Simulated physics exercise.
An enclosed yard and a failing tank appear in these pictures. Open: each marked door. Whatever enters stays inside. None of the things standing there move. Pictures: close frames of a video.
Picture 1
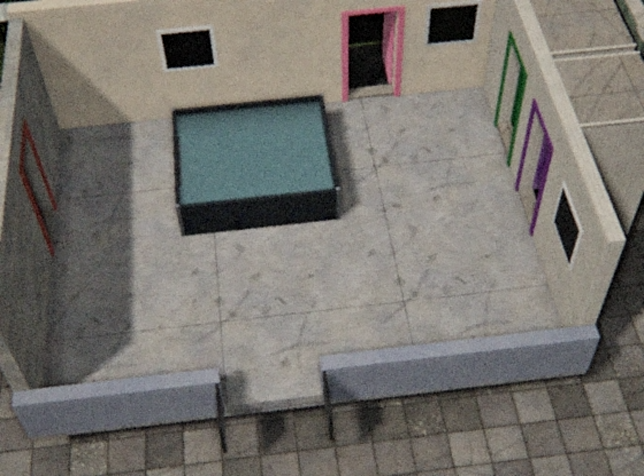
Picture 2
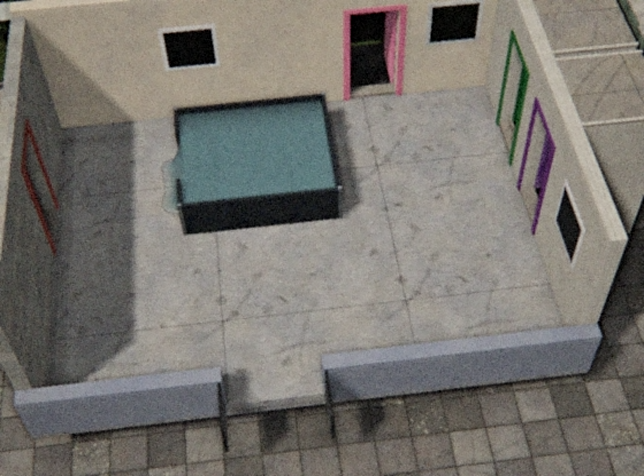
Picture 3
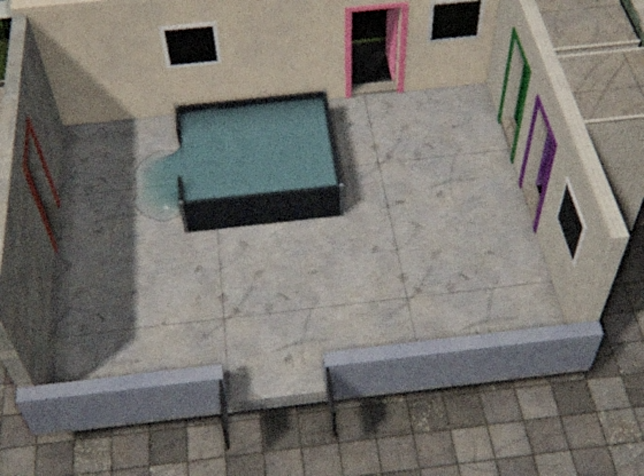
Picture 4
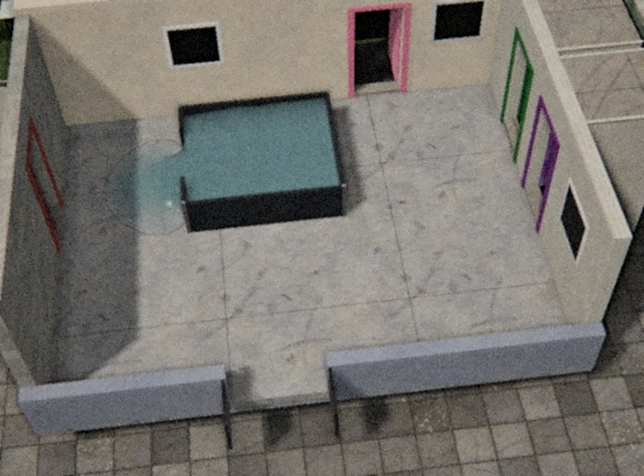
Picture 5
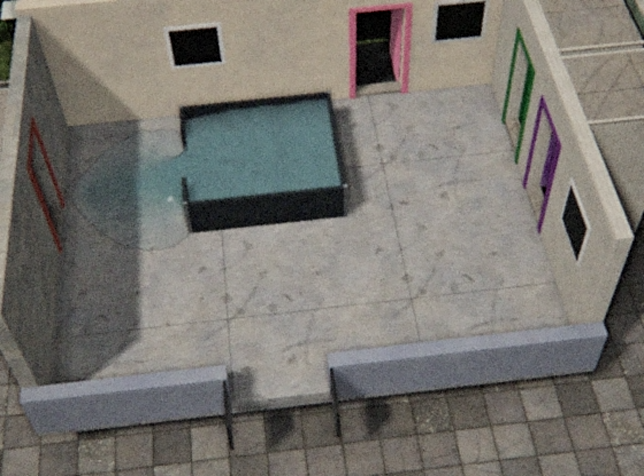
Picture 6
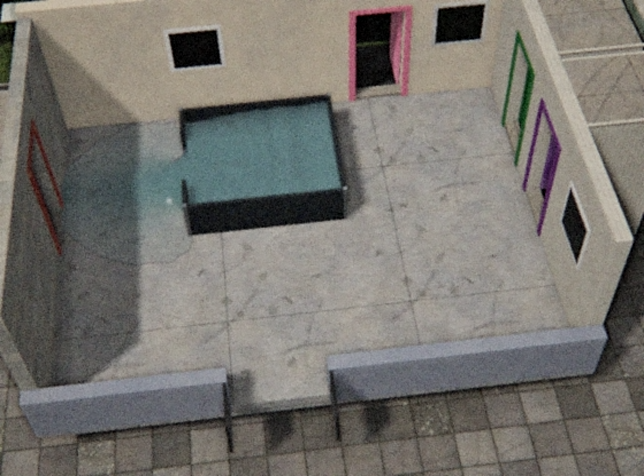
Walled yard with a dark rectangular tank of teal water, its left side opening and water spreading across the paving toward the red-framed doorway.
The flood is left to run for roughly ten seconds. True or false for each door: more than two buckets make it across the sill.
Green door: False; pink door: False; purple door: False; red door: True.
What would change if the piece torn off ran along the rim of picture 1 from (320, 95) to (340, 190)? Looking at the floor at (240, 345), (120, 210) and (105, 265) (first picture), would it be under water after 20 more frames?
One after the other: Not flooded, dry, dry.
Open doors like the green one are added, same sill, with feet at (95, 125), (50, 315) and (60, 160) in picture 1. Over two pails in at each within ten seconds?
In order: Exceeds it, falls short, exceeds it.
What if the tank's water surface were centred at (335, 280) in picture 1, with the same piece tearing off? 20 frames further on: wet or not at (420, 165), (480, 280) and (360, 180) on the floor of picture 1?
The first spot ends up left untouched, the second left untouched and the third left untouched.
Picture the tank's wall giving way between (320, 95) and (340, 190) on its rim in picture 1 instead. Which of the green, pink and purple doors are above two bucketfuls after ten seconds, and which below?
I'd expect the green door one breaks the limit, the pink door one breaks the limit and the purple door one breaks the limit.
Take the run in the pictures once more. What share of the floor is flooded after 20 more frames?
Around 30 in a hundred.
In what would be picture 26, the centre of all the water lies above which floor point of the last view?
The water centres close to (204, 191).
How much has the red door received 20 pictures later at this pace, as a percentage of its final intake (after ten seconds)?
About 55 %.
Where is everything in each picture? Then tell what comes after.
The first frame shows the tank at (253, 152) is whole and still.
In the second frame, water pours out at (183, 174) and has run to (173, 211).
In the third frame, the front is at (144, 209), out from the gap at (185, 174).
In the fourth frame, water pours out at (187, 174) and has run to (110, 195).
In the fifth frame, water pours out at (189, 175) and has run to (77, 202).
In the sixth frame, water pours out at (188, 176) and has run to (63, 224).
A moment on, water covers 15 % of the floor; the green door not reached, the pink door not reached, the purple door not reached, the red door over two buckets in.
Next, water covers 20 % of the floor; the green door not reached, the pink door not reached, the purple door not reached, the red door far over two buckets in.
Then, water covers 30 % of the floor; the green door not reached, the pink door not reached, the purple door not reached, the red door far over two buckets in.
Later, water covers 60 % of the floor; the green door wet at the sill, nothing in, the pink door wet at the sill, nothing in, the purple door not reached, the red door far over two buckets in.
In the end, water covers 95 % of the floor; the green door wet at the sill, nothing in, the pink door wet at the sill, nothing in, the purple door wet at the sill, nothing in, the red door far over two buckets in.
